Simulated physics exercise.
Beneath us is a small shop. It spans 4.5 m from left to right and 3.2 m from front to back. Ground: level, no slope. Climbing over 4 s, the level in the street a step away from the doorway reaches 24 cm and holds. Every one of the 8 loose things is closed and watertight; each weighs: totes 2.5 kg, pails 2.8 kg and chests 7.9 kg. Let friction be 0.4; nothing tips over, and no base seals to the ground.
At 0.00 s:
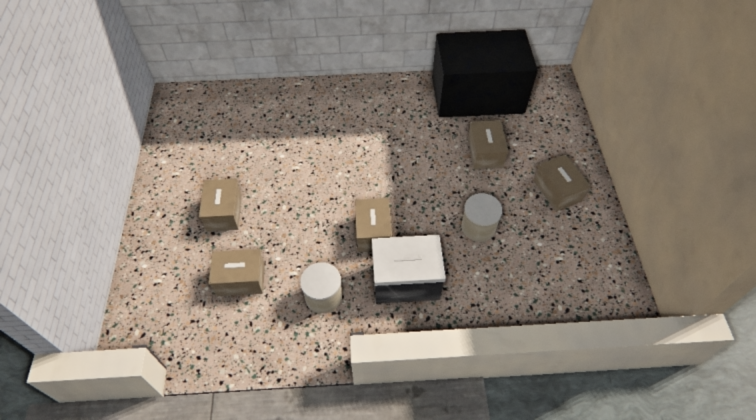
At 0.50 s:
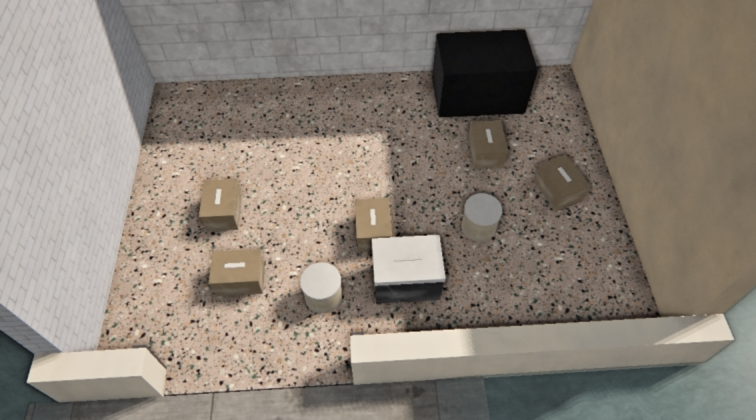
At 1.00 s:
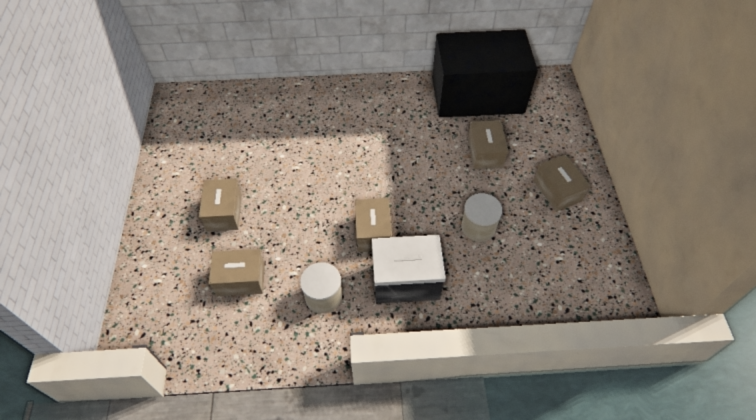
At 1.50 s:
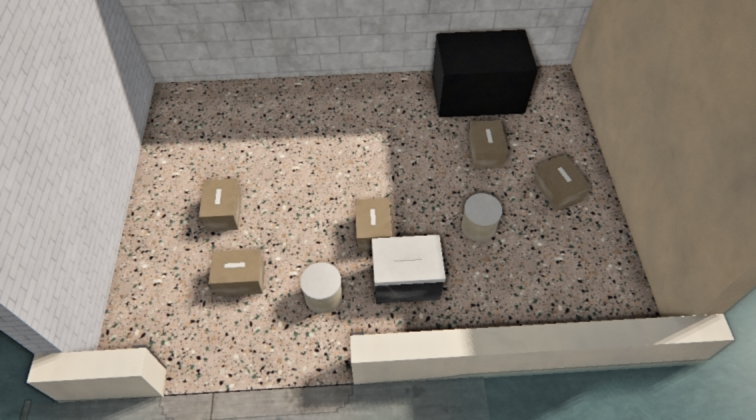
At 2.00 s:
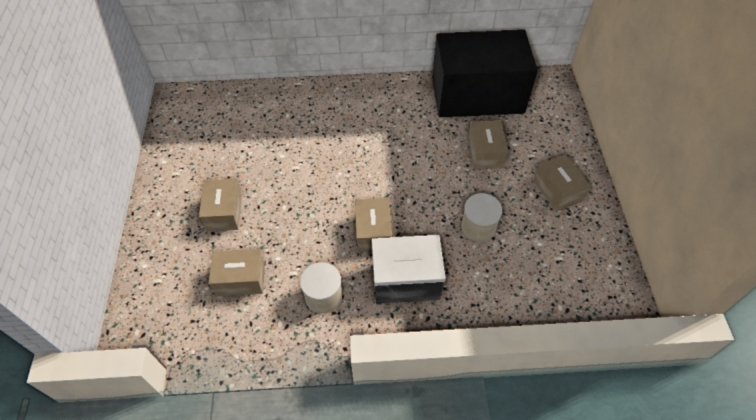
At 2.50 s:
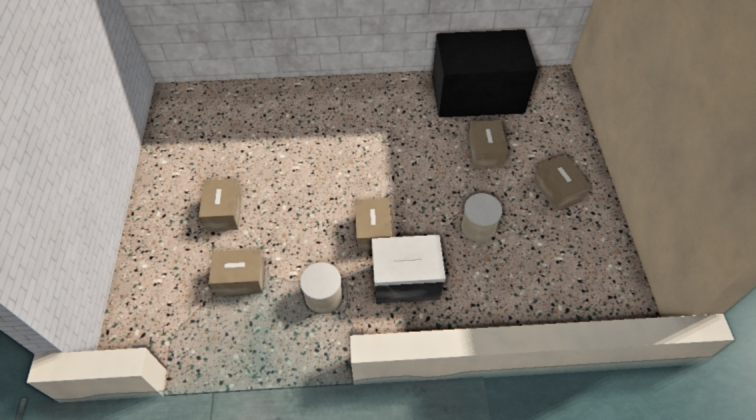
Small shop seen from above, with water spreading outside and seeping through the front gap while boxes and pails stay still.
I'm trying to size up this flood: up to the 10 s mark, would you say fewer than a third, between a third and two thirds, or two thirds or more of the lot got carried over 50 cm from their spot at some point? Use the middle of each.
I would say two thirds or more of them.
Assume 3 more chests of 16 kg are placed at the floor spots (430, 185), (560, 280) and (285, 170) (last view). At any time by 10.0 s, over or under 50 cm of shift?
For each in turn I get a greater distance, a smaller distance and a greater distance.
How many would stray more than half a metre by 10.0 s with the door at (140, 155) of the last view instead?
Then it comes to 8 of them.
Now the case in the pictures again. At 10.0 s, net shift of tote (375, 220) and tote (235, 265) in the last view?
Shifts: 200 cm / 200 cm.
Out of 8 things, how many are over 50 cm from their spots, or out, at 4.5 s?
Count then: 4.
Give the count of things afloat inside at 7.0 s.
That would be 3 of them.
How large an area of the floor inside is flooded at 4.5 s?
Around 7.5 m2 of it.
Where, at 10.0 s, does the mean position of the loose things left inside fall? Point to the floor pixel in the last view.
I'd put it close to (477, 209) in the last view.
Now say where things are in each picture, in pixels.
In the first frame, a tote at (235, 266), on the bottom; a tote at (373, 218) rests on the ground; water covers 0.0 m2; 0 of 8 have shifted.
In the second frame, a tote at (235, 266), on the bottom; a tote at (373, 218) rests on the ground; water covers 0.0 m2; 0 of 8 have shifted.
In the third frame, a tote at (235, 266) rests on the ground; a tote at (373, 218), on the bottom; water covers 0.0 m2; 0 of 8 have shifted.
In the fourth frame, a tote at (235, 266) rests on the ground; a tote at (373, 218), on the bottom; 0.0 m2 under water; 0 of 8 have shifted.
In the fifth frame, a tote at (235, 266) rests on the ground; a tote at (373, 218), on the bottom; water covers 0.1 m2; 0 of 8 have shifted.
In the sixth frame, a tote at (235, 266), on the bottom; a tote at (373, 218) rests on the ground; 0.8 m2 under water; 0 of 8 have shifted.
After 3.5 s 1 of 8 are over 50 cm from their spots; 0 afloat.
After 4.5 s 4 of 8 are over 50 cm from their spots; 2 afloat.
After 7.0 s 5 of 8 are over 50 cm from their spots; 3 afloat.
After 10.0 s 7 of 8 are over 50 cm from their spots, and 7 have been at some point; 7 afloat.
